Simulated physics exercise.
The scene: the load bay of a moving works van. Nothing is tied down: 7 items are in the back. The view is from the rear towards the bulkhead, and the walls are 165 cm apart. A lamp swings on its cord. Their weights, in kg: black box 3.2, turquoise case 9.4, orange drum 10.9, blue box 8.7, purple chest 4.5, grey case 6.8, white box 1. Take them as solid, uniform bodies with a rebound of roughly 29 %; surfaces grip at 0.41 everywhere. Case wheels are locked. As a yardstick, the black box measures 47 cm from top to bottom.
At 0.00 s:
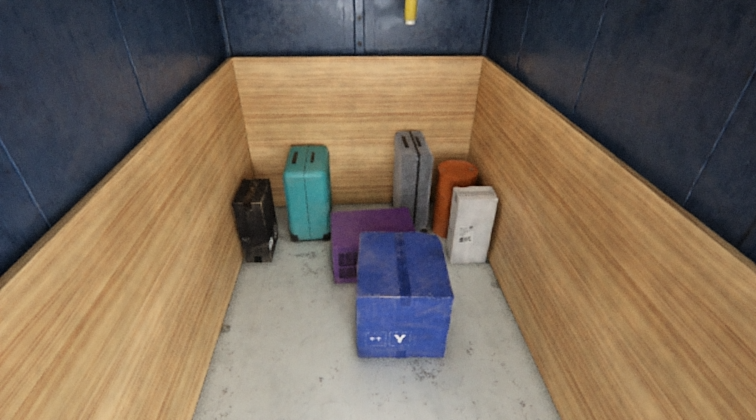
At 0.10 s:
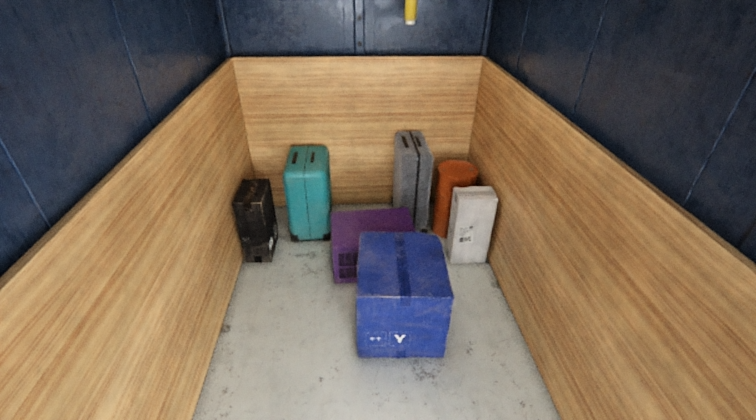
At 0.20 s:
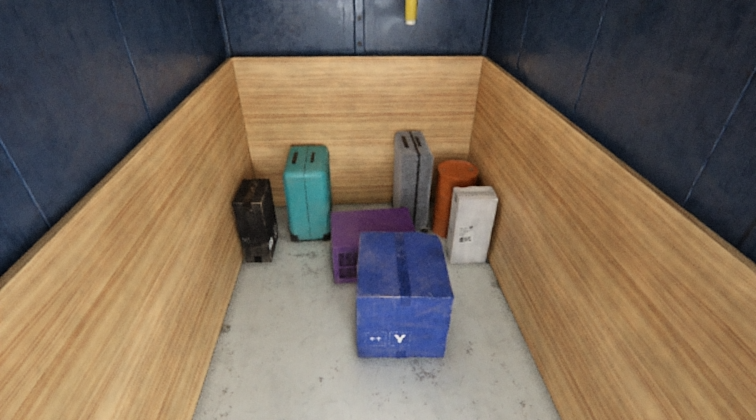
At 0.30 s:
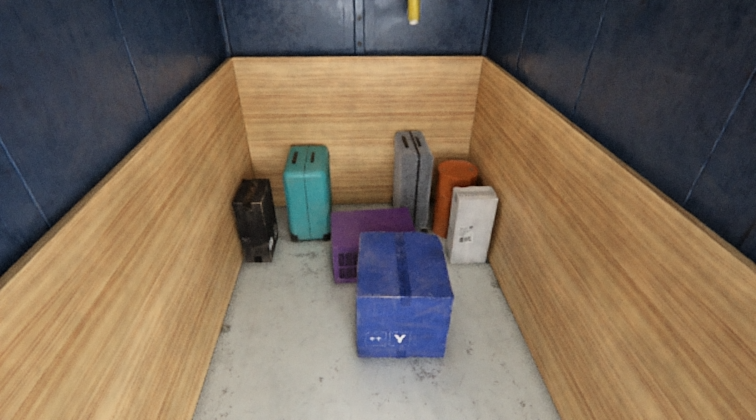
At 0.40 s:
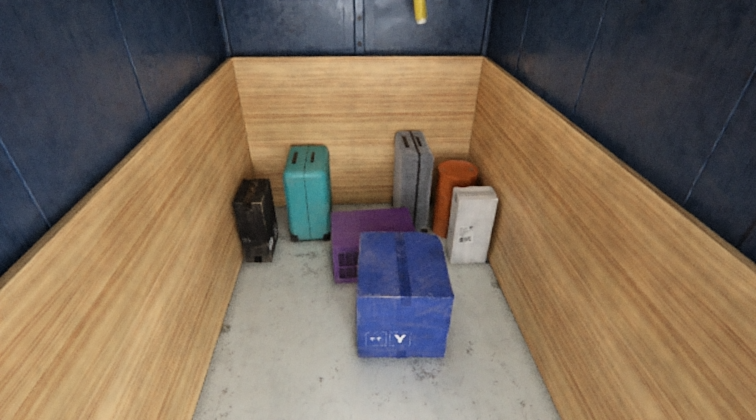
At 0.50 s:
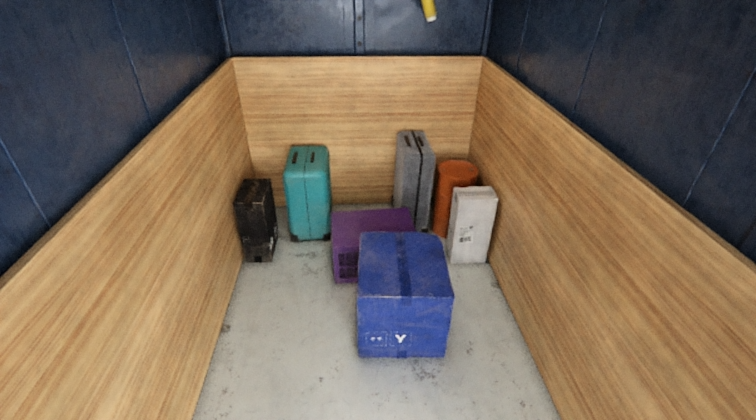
In this clip, boxes, suitcases and an orange drum stay still on the floor of a wood-lined, blue-walled load bay, while a yellow object hanging at the top first hangs straight, then tilts gradually to the right.
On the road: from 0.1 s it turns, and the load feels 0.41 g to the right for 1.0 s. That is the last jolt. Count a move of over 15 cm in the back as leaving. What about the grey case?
The grey case stays put.
By 0.80 s, push 0.41 g right; grey case tilted 6° near (418, 181); black box tilted 12°; orange drum 2 cm from its spot.
By 1.30 s, steady run; black box tilted 8°; orange drum 4 cm from its spot; turquoise case 2 cm from its spot.
By 1.90 s, steady run; orange drum 4 cm from its spot; turquoise case 2 cm from its spot.
When it is over (2.9 s), all 7 within 15 cm of the start. In the last view, grey case near (413, 182).
